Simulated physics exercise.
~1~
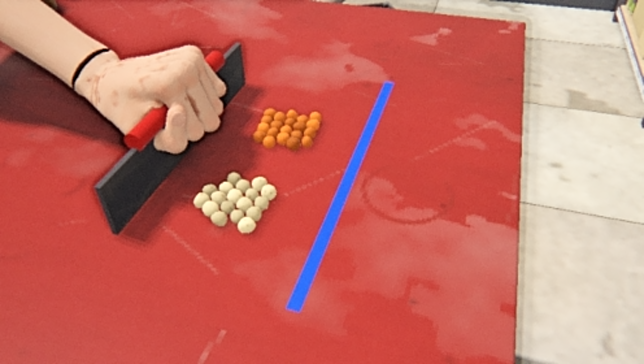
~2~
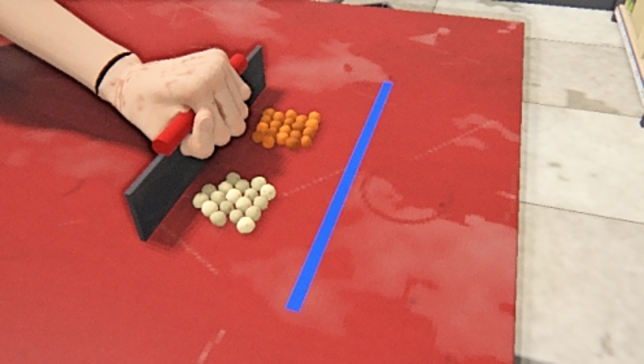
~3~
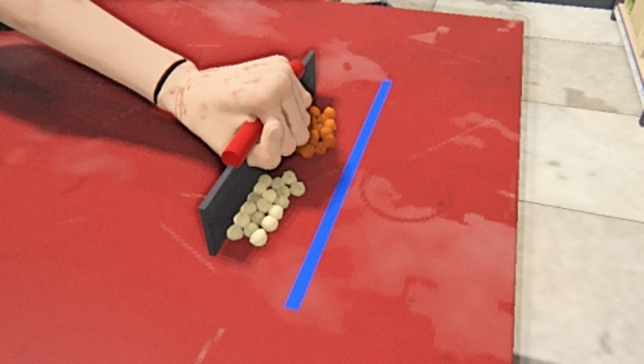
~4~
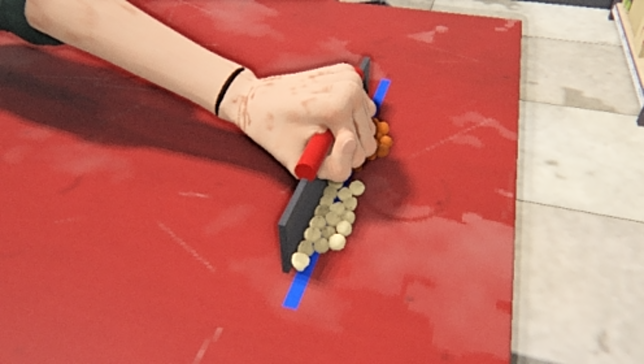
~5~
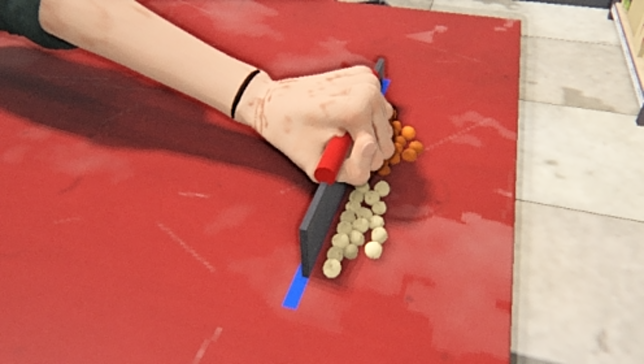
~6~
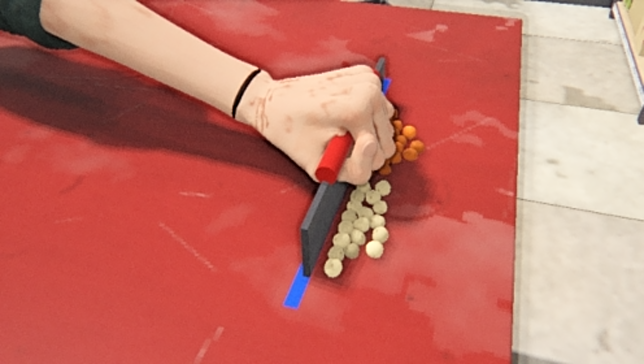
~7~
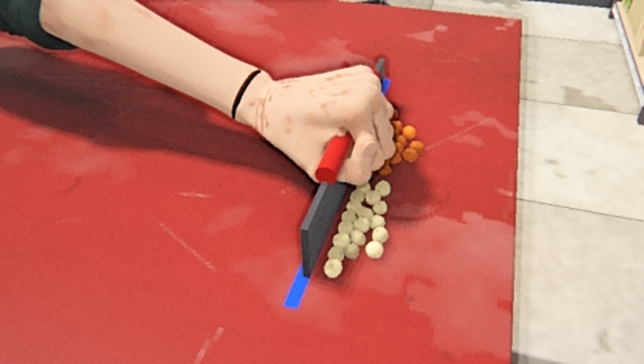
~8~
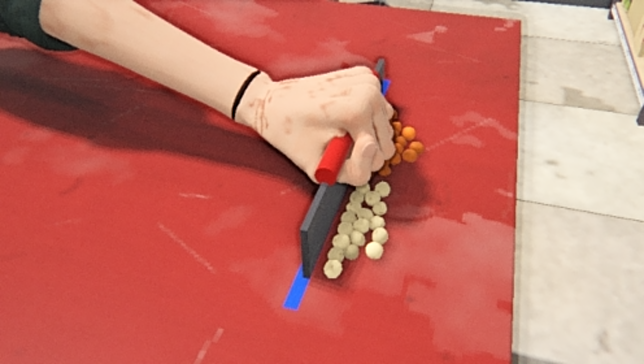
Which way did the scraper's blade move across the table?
The blade moved to the right, until it came to a stop at the blue tape.
